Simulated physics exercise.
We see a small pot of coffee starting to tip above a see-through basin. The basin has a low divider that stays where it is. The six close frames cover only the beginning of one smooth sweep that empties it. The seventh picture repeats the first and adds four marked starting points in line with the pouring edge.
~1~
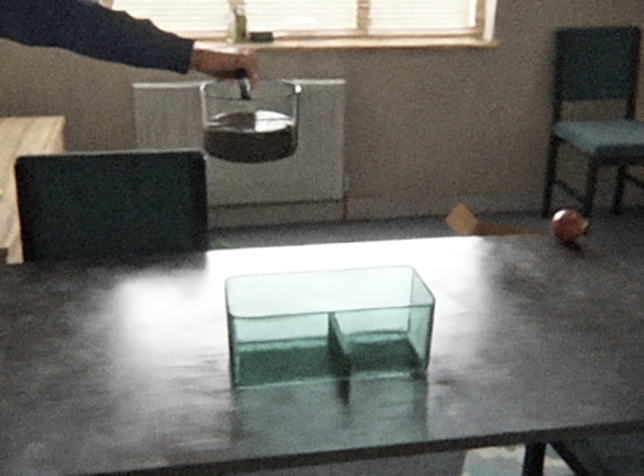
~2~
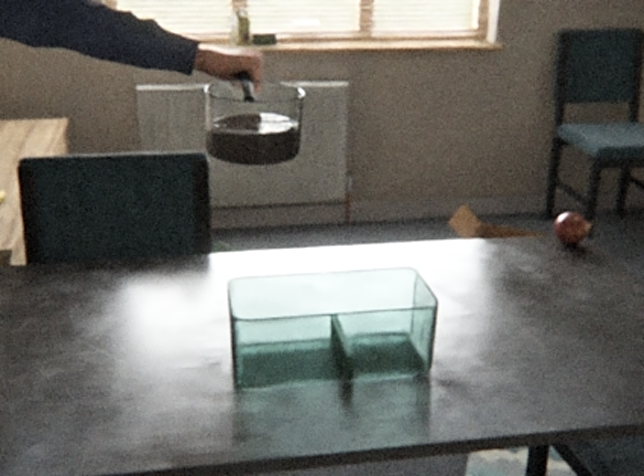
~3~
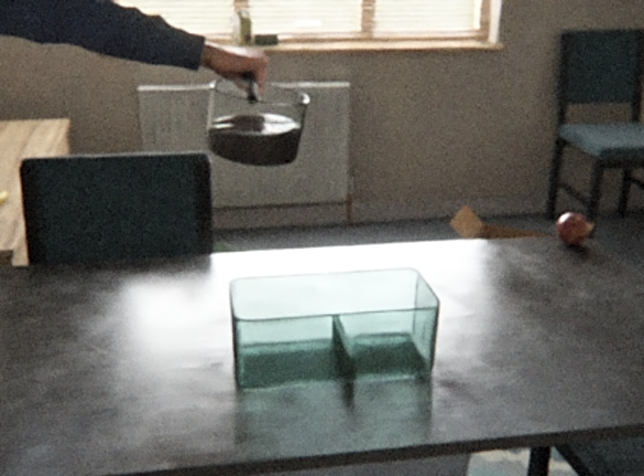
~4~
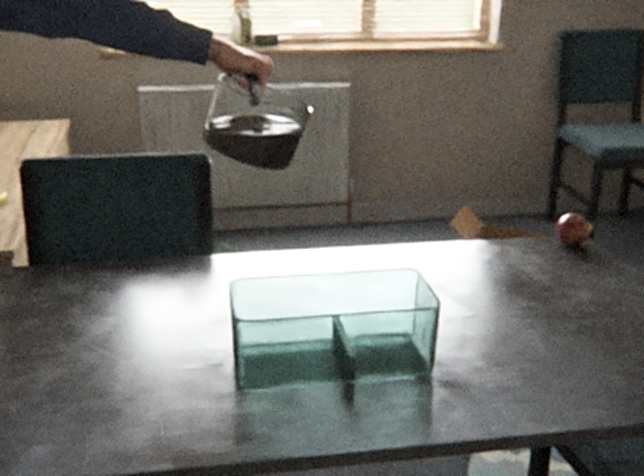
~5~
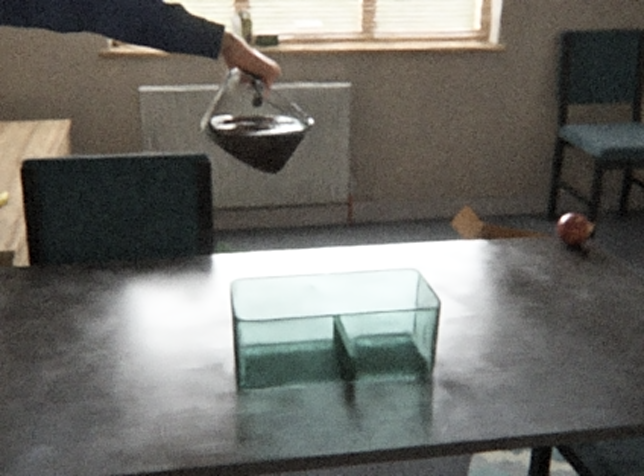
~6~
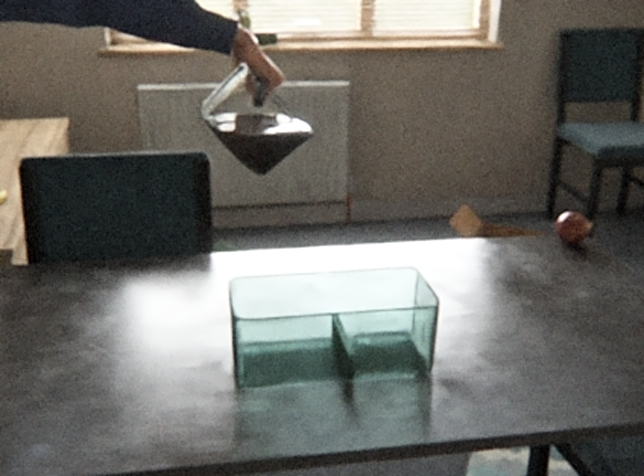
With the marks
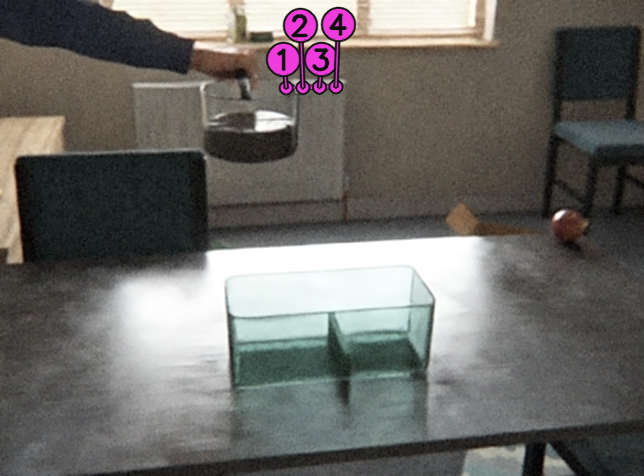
A small clear pot of dark coffee, held by a hand reaching in from the left, tilts steadily to the right above a see-through, divided greenish basin on a dark table, until the coffee reaches the pot's lip.
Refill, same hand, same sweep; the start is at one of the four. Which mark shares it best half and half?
1 works best here.
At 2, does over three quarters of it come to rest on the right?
Yes, it does.
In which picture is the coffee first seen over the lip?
Picture 6.
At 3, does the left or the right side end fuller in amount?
The right one.
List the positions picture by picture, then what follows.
The first picture shows upright, lip at (297, 87); basin from (233, 385) to (428, 369); top of the wall at (339, 332); nothing has left yet.
The second picture shows tipped about 2°, lip at (301, 91); nothing has left yet.
The third picture shows tipped about 9°, lip at (306, 97); nothing has left yet.
The fourth picture shows tipped about 20°, lip at (309, 107); nothing has left yet.
The fifth picture shows tipped about 33°, lip at (311, 120); nothing has left yet.
The sixth picture shows tipped about 48°, lip at (308, 133); coffee is over the lip, down to (308, 133).
On the marked copy, 1 at (286, 87); 2 at (302, 87); 3 at (319, 87); 4 at (335, 86).
With 1, about 48 % ends left of the wall and 49 % right of it; 3 % is lost outside.
With 2, about 10 % ends left of the wall and 88 % right of it.
With 3, about 7 % ends left of the wall and 90 % right of it; 3 % is lost outside.
With 4, about 6 % ends left of the wall and 92 % right of it.
